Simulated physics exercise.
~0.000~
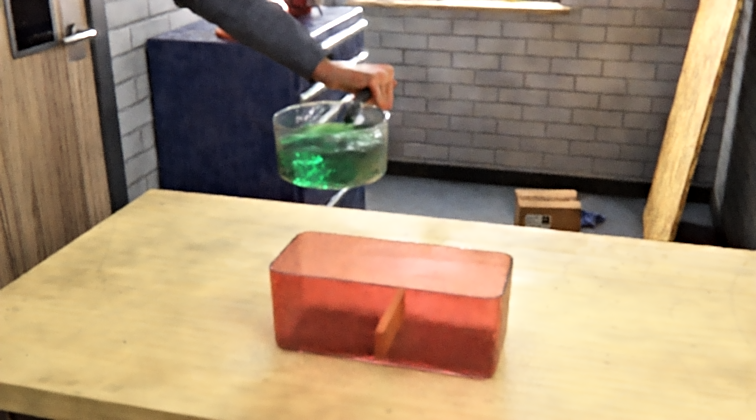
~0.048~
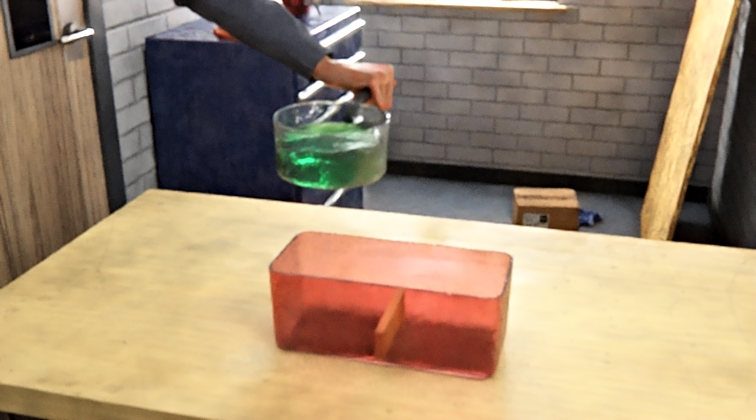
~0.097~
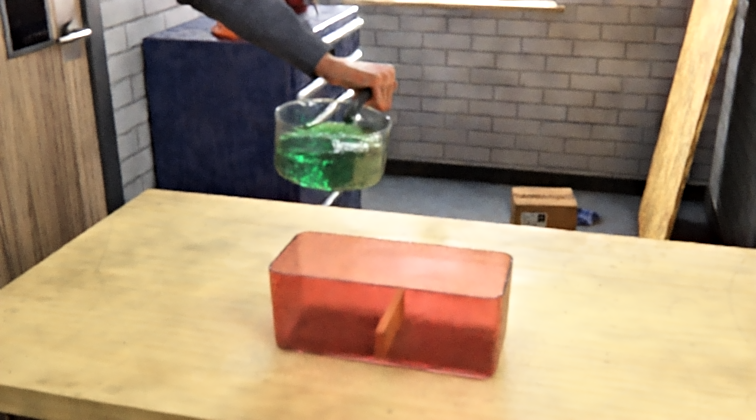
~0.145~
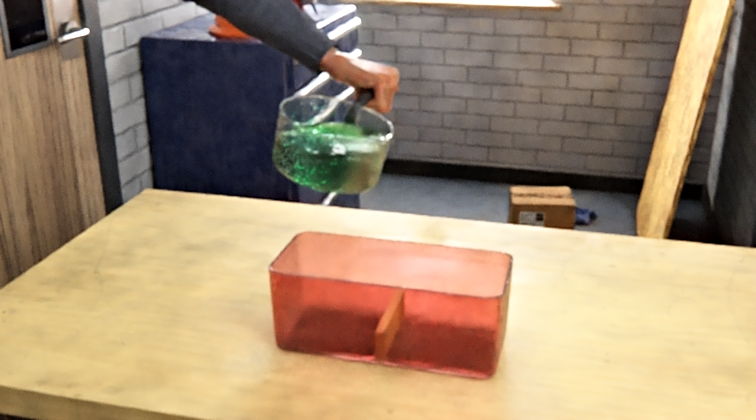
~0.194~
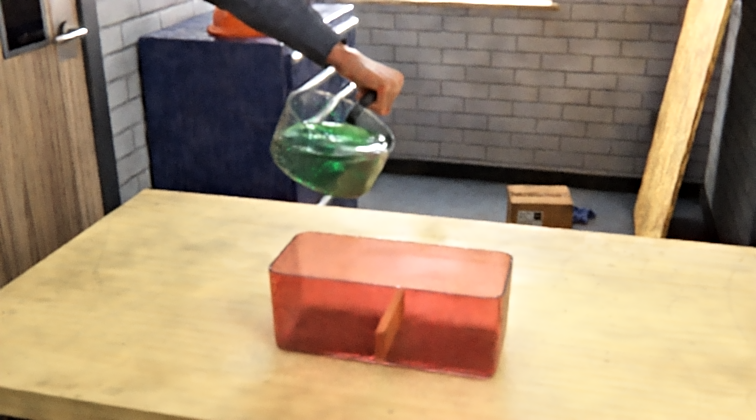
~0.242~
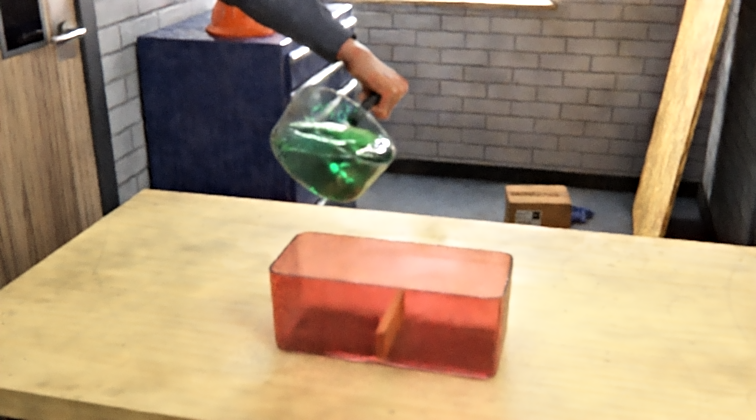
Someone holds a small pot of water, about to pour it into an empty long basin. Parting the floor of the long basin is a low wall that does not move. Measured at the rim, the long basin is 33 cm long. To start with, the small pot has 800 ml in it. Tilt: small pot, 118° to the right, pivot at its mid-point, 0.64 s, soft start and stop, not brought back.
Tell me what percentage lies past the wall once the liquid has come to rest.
Some 65 per cent.
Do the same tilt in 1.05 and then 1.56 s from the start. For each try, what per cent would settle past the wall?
Respectively about 80 and 85 percent.
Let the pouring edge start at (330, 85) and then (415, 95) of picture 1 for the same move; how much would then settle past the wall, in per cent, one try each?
The first try gives around 15 percent, the second around 80 percent.
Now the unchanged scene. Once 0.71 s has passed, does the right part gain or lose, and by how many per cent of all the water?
Net change: A drop of about 6 %.
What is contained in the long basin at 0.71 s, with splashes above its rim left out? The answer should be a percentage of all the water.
I'd say roughly 90 in a hundred of it.
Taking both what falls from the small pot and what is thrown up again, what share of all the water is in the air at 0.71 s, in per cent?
Roughly 7 per cent.
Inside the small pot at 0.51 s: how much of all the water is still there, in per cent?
I reckon about 20 in a hundred is still held.
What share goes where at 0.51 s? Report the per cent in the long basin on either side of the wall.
About 0 left, 30 right.
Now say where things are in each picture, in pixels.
It leans 0°; its right rim is at (386, 122); the water meets the walls at (283, 133) and (385, 141); the long basin's rim runs from (284, 251) to (508, 277); the wall's top is at (391, 310), in the first picture.
It leans 2°; its right rim is at (387, 124); the water meets the walls at (282, 133) and (385, 142), in the second picture.
It leans 7°; its right rim is at (389, 129); the water meets the walls at (282, 132) and (385, 143), in the third picture.
It leans 14°; its right rim is at (391, 137); the water meets the walls at (282, 131) and (387, 145), in the fourth picture.
It leans 25°; its right rim is at (392, 148); the water meets the walls at (280, 130) and (390, 147), in the fifth picture.
It leans 37°; its right rim is at (391, 161); the water meets the walls at (279, 127) and (387, 149); 1 per cent is over the edge, in the sixth picture.
By 0.51 s the tilt is 107° and 19 per cent is still to pour, 0 is left of the wall and 30 right of it.
By 0.71 s the tilt is 118° and 2 per cent is still to pour, 19 is left of the wall and 71 right of it.
By 0.92 s the tilt is 118° and 0 per cent is still to pour, 32 is left of the wall and 66 right of it.
By 1.14 s the tilt is 118° and 0 per cent is still to pour, 33 is left of the wall and 65 right of it.
At rest 33 per cent lies left of the wall, 65 right of it and 2 outside.
